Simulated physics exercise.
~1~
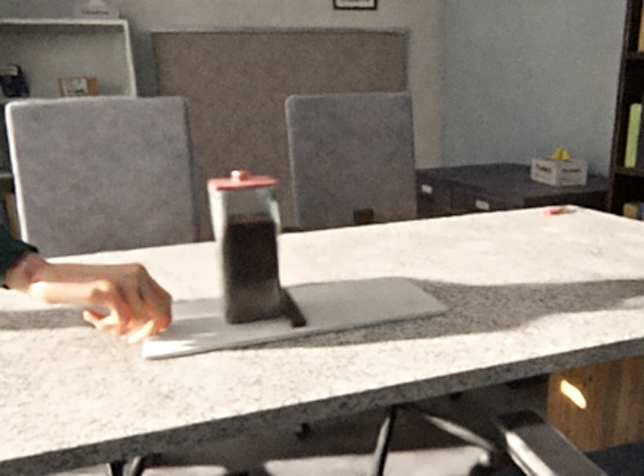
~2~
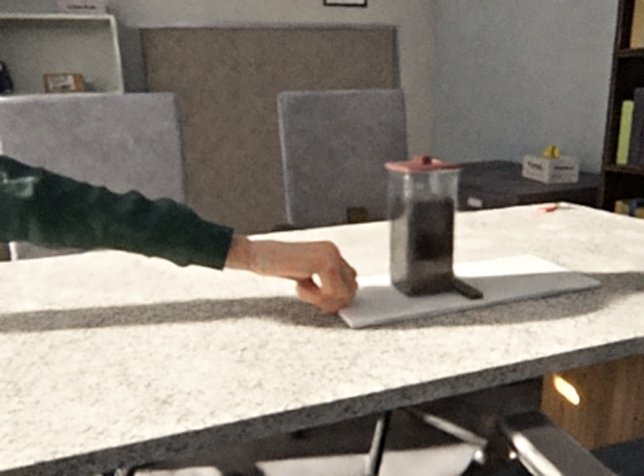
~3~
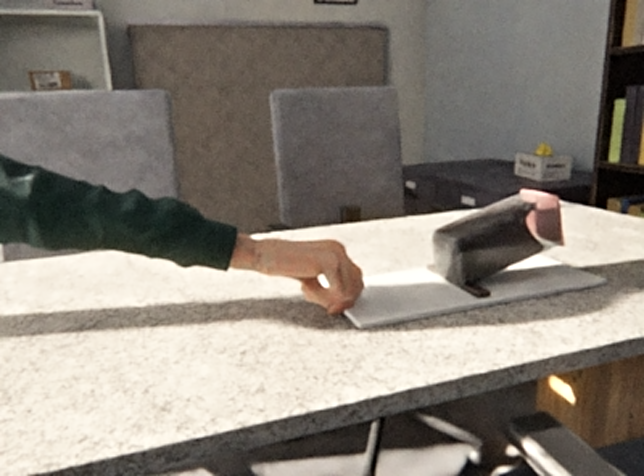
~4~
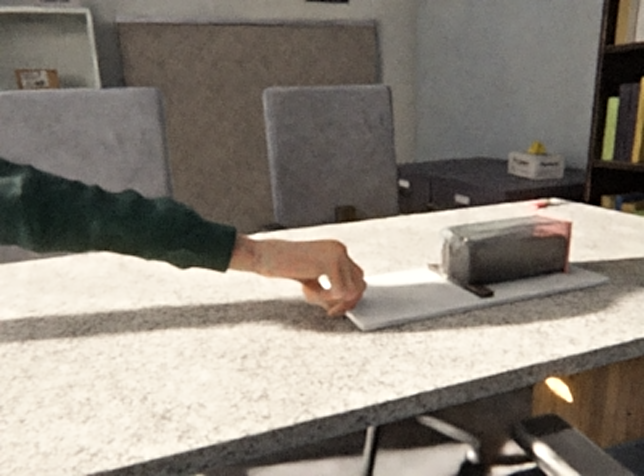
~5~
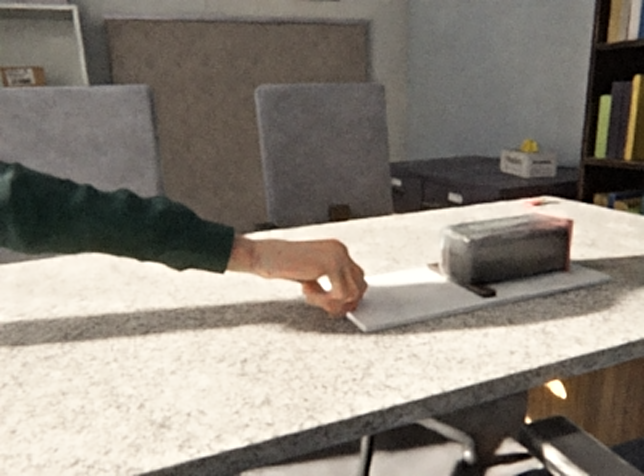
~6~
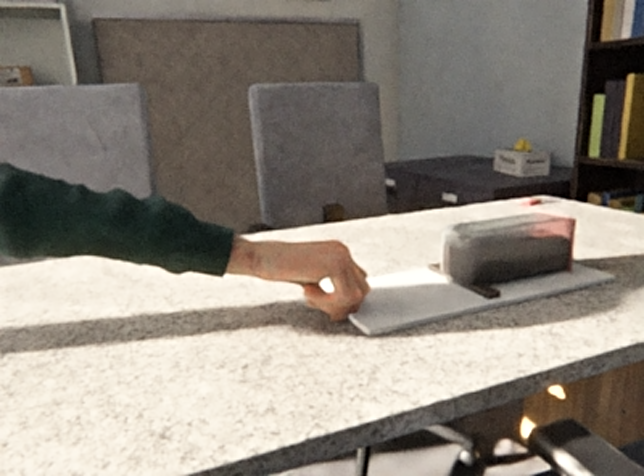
In the video, a hand in a dark green sleeve pushes a pale board rightward along a speckled table, carrying an upright square bottle of dark coffee with a red cap. The bottle tips over to the right and ends lying on its side on the board.
